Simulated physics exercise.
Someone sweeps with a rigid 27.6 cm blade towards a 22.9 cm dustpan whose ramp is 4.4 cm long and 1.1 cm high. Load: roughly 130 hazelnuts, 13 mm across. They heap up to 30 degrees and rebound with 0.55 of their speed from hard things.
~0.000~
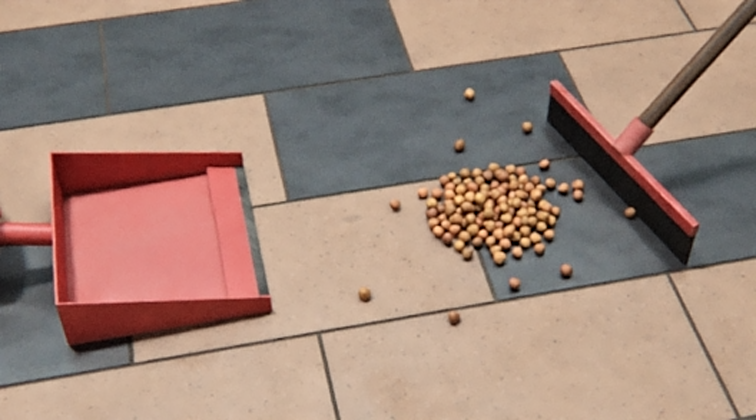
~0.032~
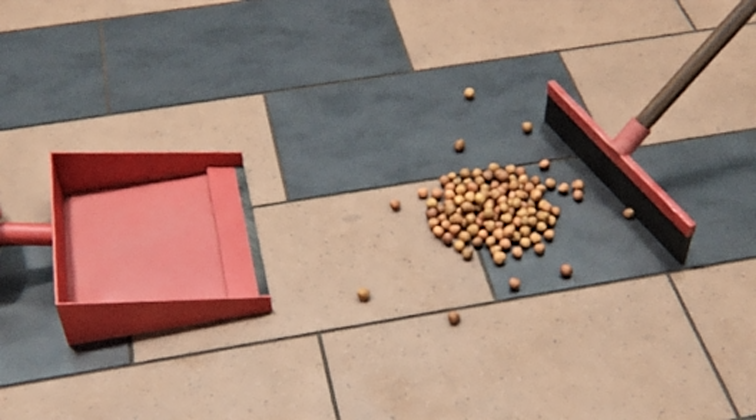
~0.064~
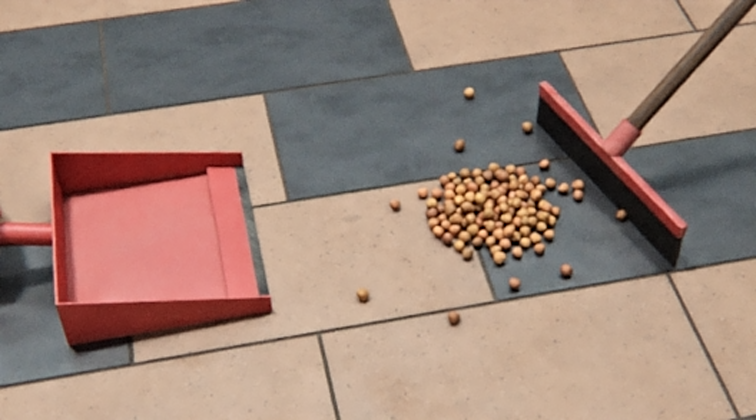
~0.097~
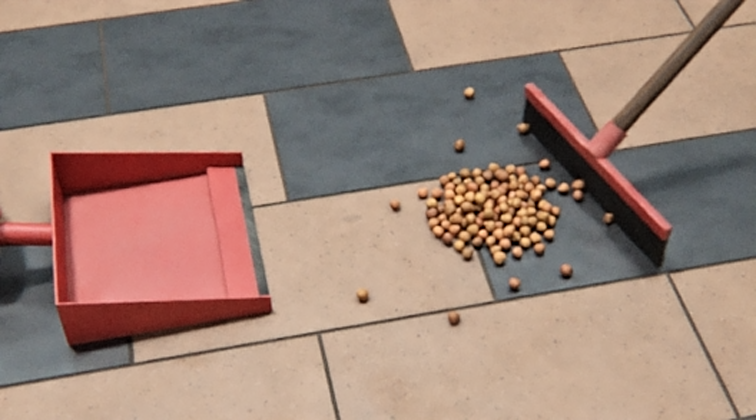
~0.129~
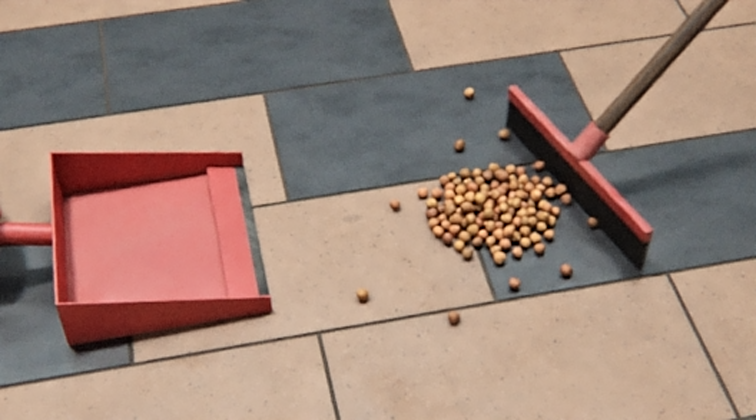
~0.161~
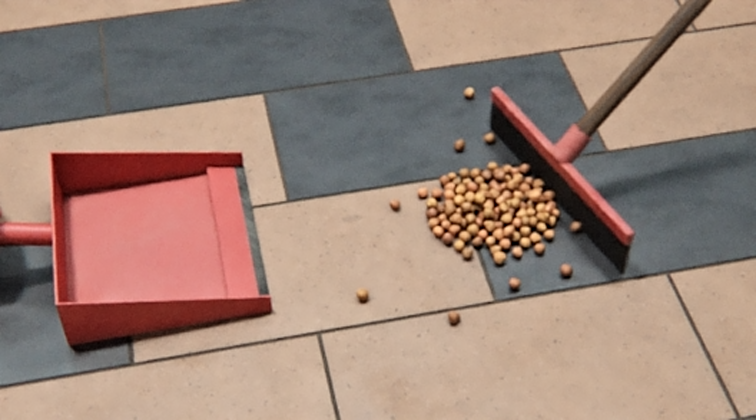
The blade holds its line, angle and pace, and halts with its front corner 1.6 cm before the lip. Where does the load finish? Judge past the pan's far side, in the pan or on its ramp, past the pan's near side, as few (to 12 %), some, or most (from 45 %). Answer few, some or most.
Far side few, pan some, near side some.
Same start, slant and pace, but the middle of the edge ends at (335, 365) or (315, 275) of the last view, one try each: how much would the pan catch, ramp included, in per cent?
About 10 and 20 per cent.
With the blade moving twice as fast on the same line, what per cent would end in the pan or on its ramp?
In that case some 35 per cent.
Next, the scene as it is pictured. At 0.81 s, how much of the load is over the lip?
About 20 per cent by then.
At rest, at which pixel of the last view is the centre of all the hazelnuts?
Around (275, 275).
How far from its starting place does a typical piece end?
About 28 cm.
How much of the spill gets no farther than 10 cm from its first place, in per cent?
About 0 per cent.
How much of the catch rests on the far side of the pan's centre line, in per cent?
Some 50 per cent.
After 0.38 s, middle of the blade 21 cm from the lip; 0 % over the lip, far side 0 %, near side 20 %.
Then, at 0.53 s, middle of the blade 11 cm from the lip; 0 % over the lip, far side 0 %, near side 30 %.
After 0.81 s, middle of the blade 6 cm from the lip; 20 % over the lip, far side 0 %, near side 35 %.
By 1.4 s all is still; far side 0 %, pan 15 %, near side 35 %, in front of the lip or behind the blade 50 %.
